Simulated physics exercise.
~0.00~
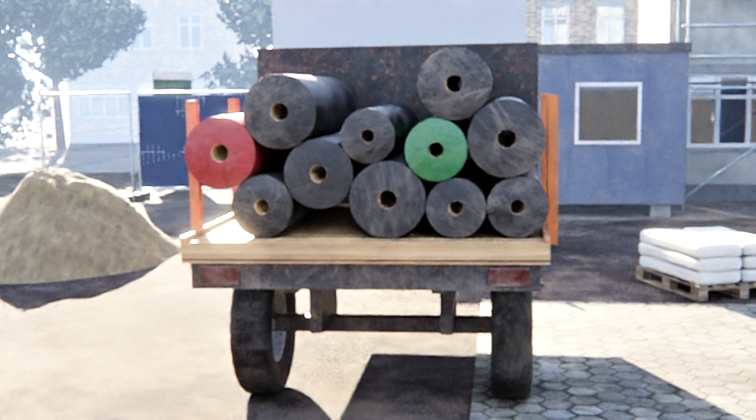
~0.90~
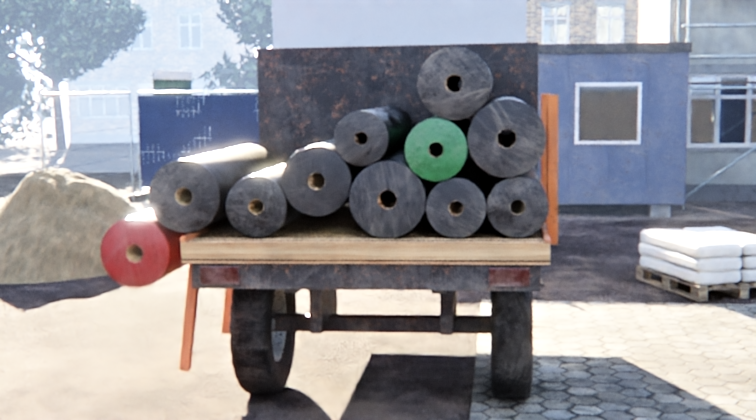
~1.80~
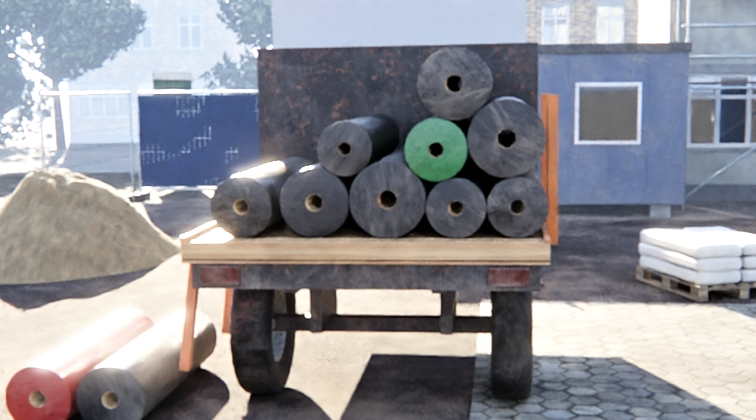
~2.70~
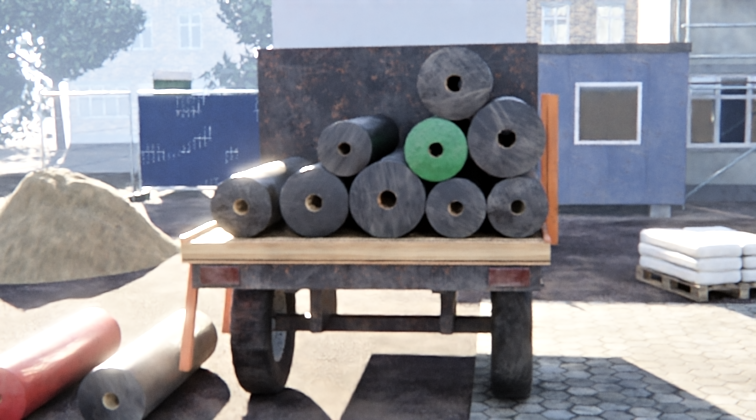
The clip shows dark, red and green rolls stacked on a parked flatbed lorry; the left posts swing down, the red roll and a dark one drop off the left side and settle on the ground, while the green roll stays up among the remaining rolls.
